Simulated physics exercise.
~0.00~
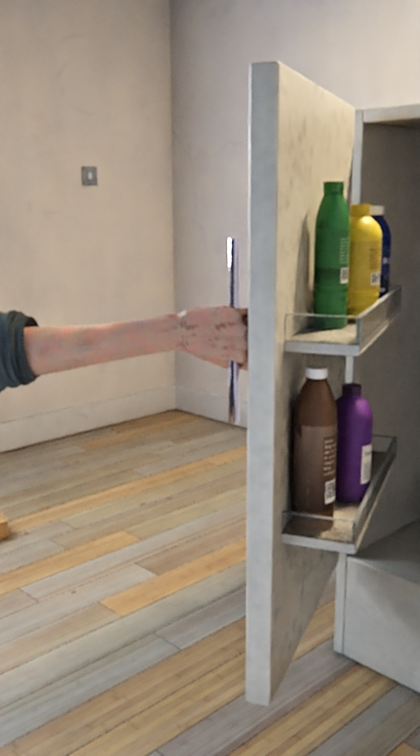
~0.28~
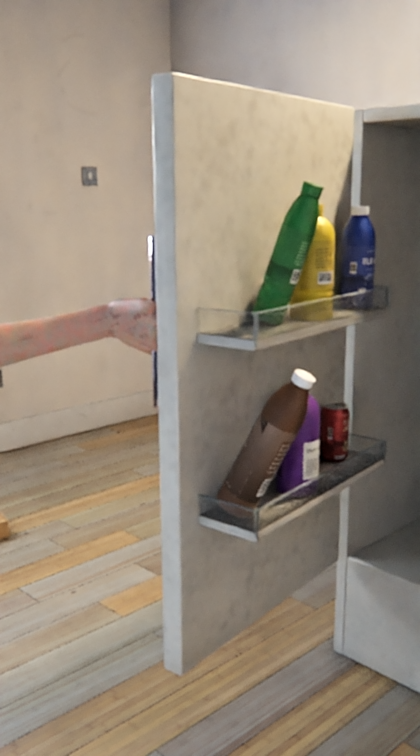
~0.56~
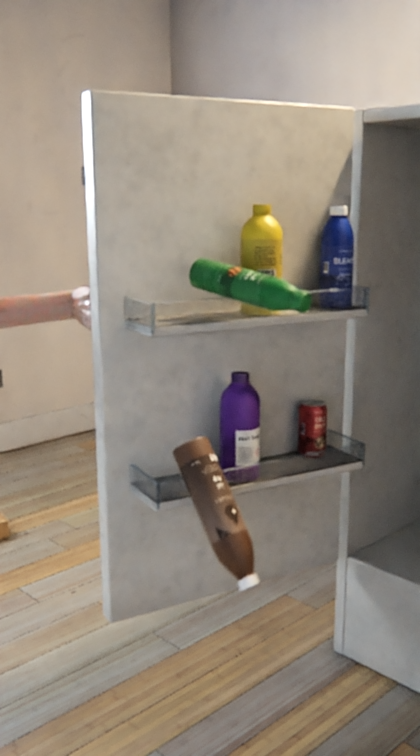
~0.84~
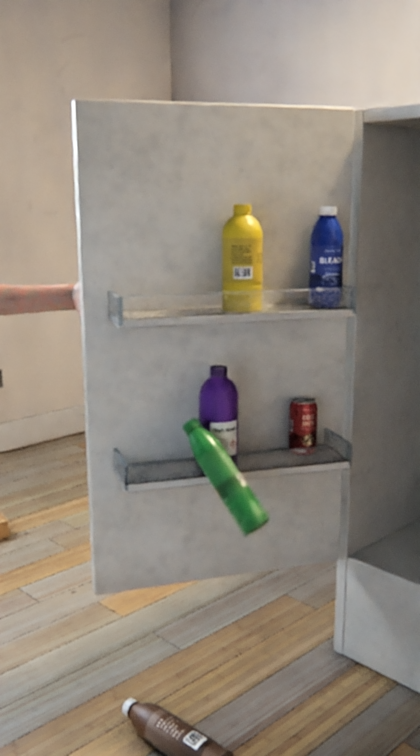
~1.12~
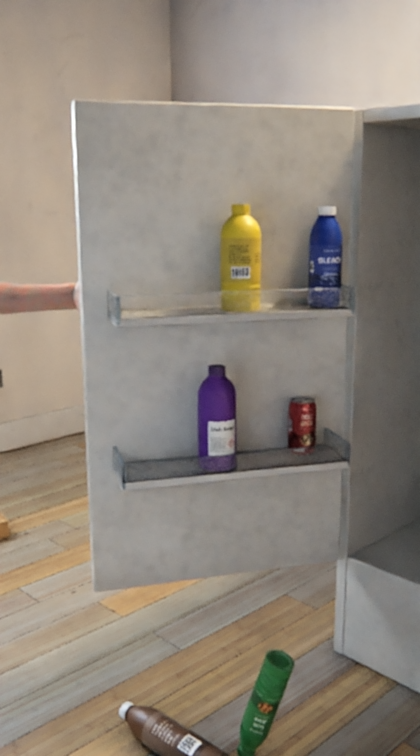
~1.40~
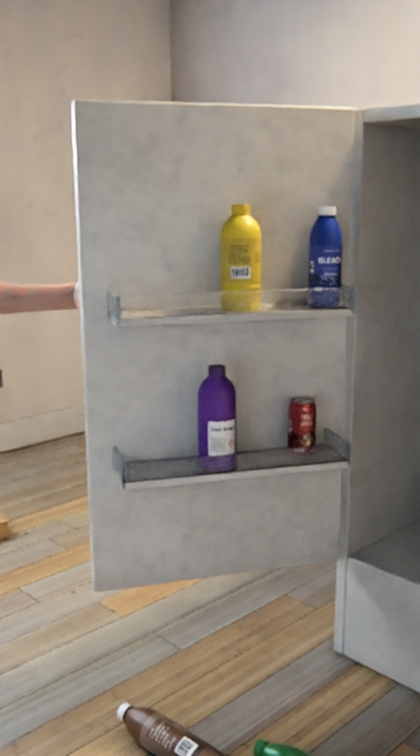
At the start, a hand holds the handle of a pale, partly open door whose two inner racks carry colored bottles. The arm pulls the door wider to the left, revealing a red can, while the green and brown bottles tip over in their racks. The brown bottle drops out of the lower rack upside down, and the green one topples onto its side above, then falls past the lower rack. Both land on the wooden floor as the door stops. The green bottle tips onto its side near the brown one, while the yellow, blue and purple bottles and red can stay upright.
